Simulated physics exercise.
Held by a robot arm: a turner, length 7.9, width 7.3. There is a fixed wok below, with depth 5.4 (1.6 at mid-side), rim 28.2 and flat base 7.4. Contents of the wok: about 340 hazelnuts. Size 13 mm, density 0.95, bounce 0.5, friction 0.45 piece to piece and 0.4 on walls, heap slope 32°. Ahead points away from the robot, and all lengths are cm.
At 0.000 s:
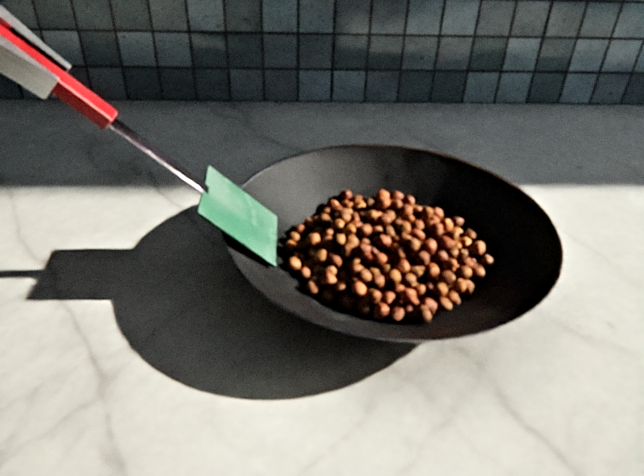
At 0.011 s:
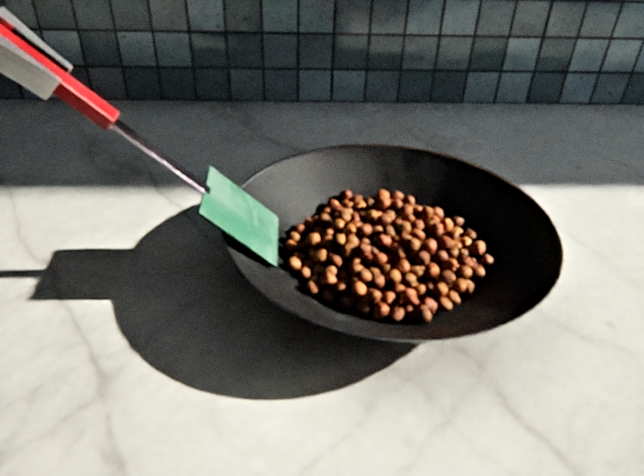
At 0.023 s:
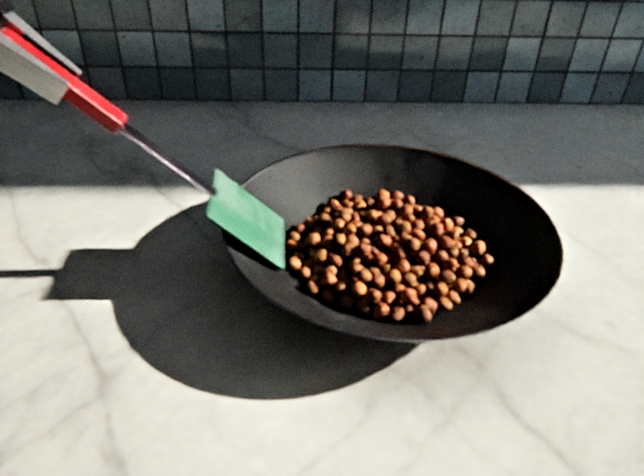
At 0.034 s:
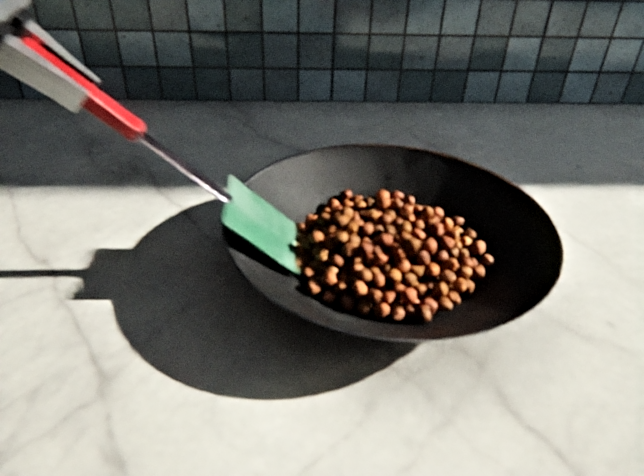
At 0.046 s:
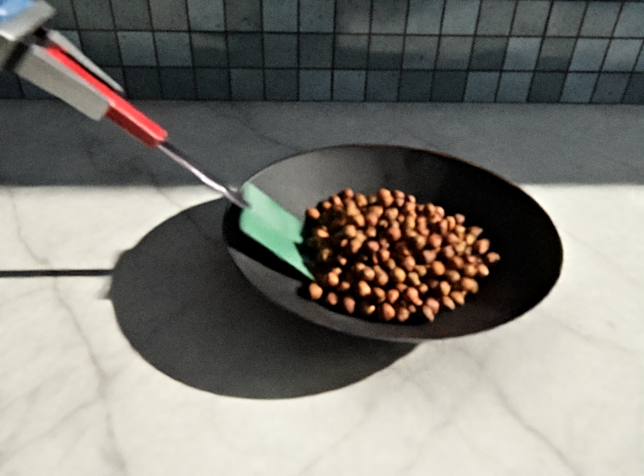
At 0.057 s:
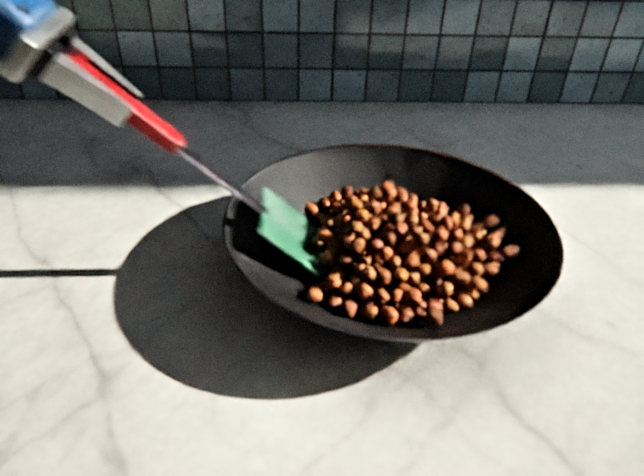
On a marble counter, a robot arm pushes a green turner rightward into hazelnuts in a wok.
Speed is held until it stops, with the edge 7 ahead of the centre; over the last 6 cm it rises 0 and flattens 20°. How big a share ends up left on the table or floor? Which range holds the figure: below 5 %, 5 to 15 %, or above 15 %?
The figure lies above 15 %.
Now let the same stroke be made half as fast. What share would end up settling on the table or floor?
Estimated result: Some 5 %.
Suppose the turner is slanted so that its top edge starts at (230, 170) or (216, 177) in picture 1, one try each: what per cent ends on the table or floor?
About 25% and 25%.
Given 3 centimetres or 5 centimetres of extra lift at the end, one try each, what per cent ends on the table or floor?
Some 30 and 30 per cent.
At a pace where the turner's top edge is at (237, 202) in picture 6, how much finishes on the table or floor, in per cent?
10 %.
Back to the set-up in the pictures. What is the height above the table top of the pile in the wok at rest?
About 7.0 centimetres.
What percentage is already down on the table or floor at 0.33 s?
Some 25 per cent of the load.
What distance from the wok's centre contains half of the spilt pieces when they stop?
The answer is around 30 cm.
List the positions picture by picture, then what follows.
Turner top edge at (203, 188), sloping 43°; upper third of the load around (389, 240), from x 290 to 485, top at y 195; 335 in the wok, in the first picture.
Turner top edge at (204, 189), sloping 43°; upper third of the load around (389, 240), from x 290 to 485, top at y 195, in the second picture.
Turner top edge at (212, 192), sloping 43°; upper third of the load around (389, 240), from x 290 to 485, top at y 195, in the third picture.
Turner top edge at (227, 198), sloping 43°; upper third of the load around (389, 240), from x 300 to 485, top at y 195, in the fourth picture.
Turner top edge at (245, 204), sloping 43°; upper third of the load around (390, 235), from x 310 to 490, top at y 195, in the fifth picture.
Turner top edge at (262, 209), sloping 43°; upper third of the load around (393, 231), from x 310 to 510, top at y 185; 335 in the wok, in the sixth picture.
After 0.09 s, sloping 43°, highest piece 8 above the table; 335 in the wok.
After 0.12 s, sloping 38°, highest piece 9 above the table; 328 in the wok, 7 on the blade or in flight.
After 0.33 s, sloping 23°, highest piece 7 above the table; 250 in the wok, 81 on the table or floor, 4 on the blade or in flight.
After 1.38 s, sloping 23°, highest piece 6 above the table; 250 in the wok, 85 on the table or floor.
At rest, 250 in the wok, 85 on the table or floor. That is 25 % on the table or floor.
